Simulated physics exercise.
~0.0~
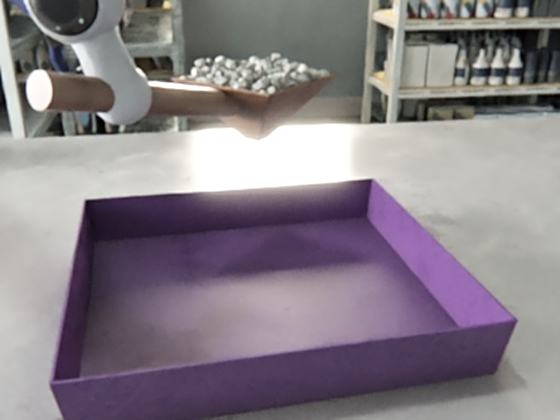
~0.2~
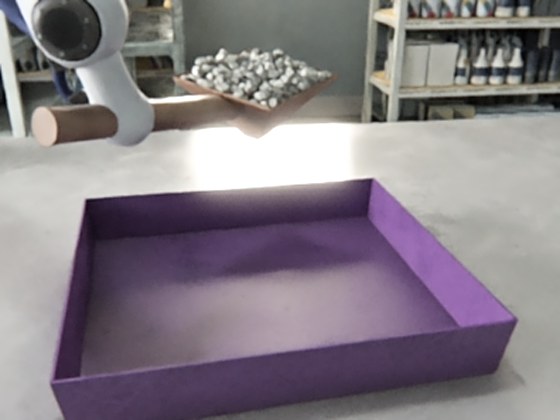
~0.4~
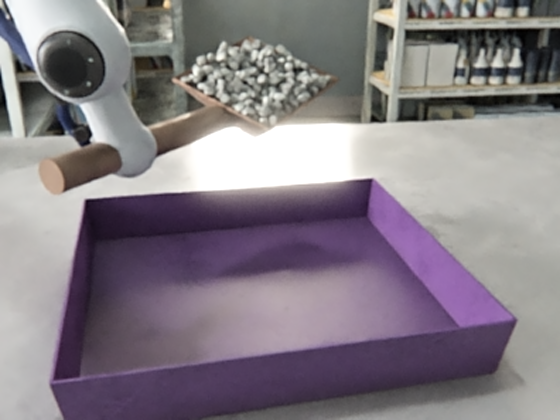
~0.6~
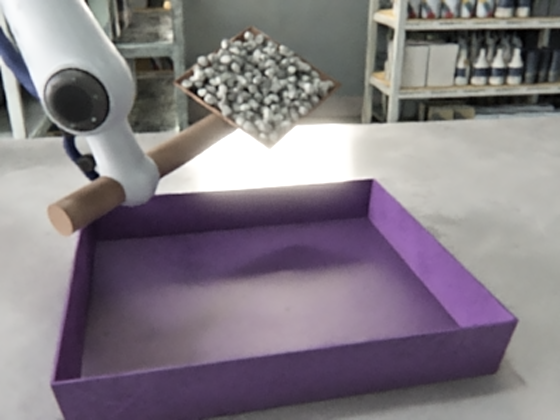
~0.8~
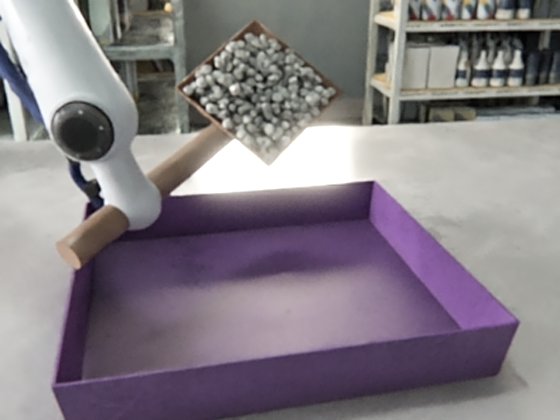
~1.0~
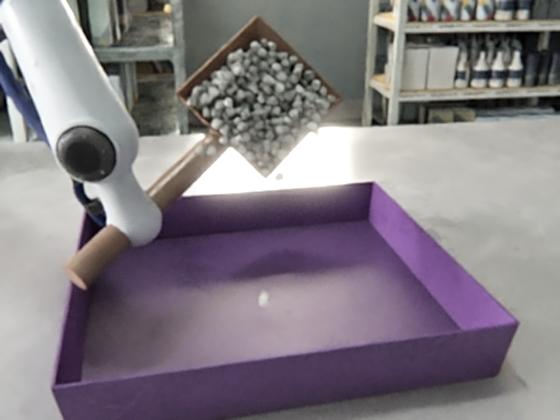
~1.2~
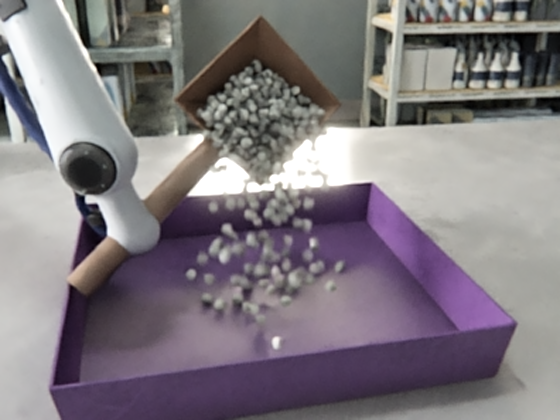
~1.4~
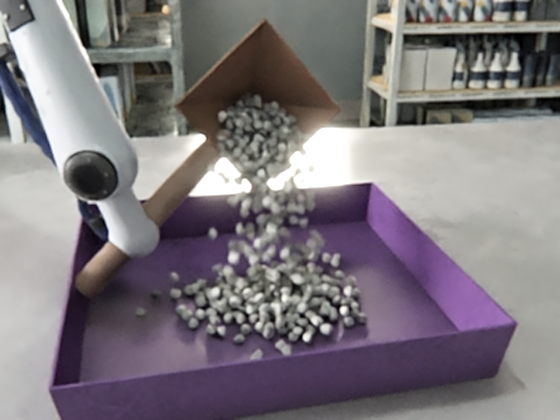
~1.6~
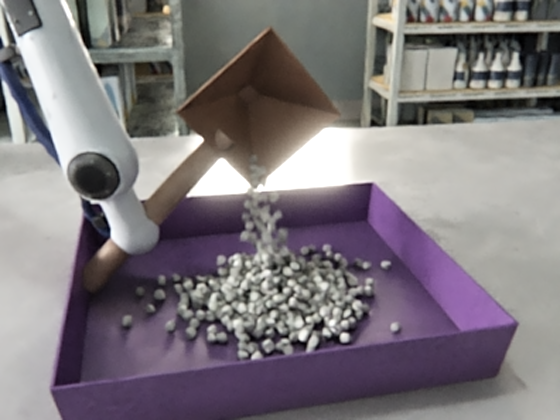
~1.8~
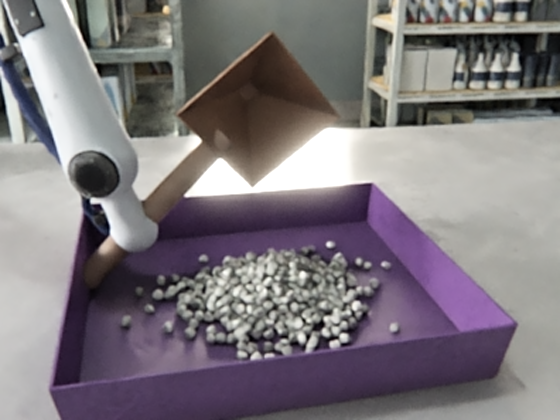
The clip opens with a white robotic arm holding a brown scoop by its handle, heaped with small grey pebble-like pieces, above an empty purple tray on a pale tabletop. The arm steadily tips the scoop, and at first the pieces stay put as its open side turns into view. Then a first bit drops, and a loose stream follows over the front corner. The pieces scatter across the tray and build into a low pile while the scoop empties. Finally, the last trickle falls, leaving the scoop tilted and empty above a spread mound of grey pieces.
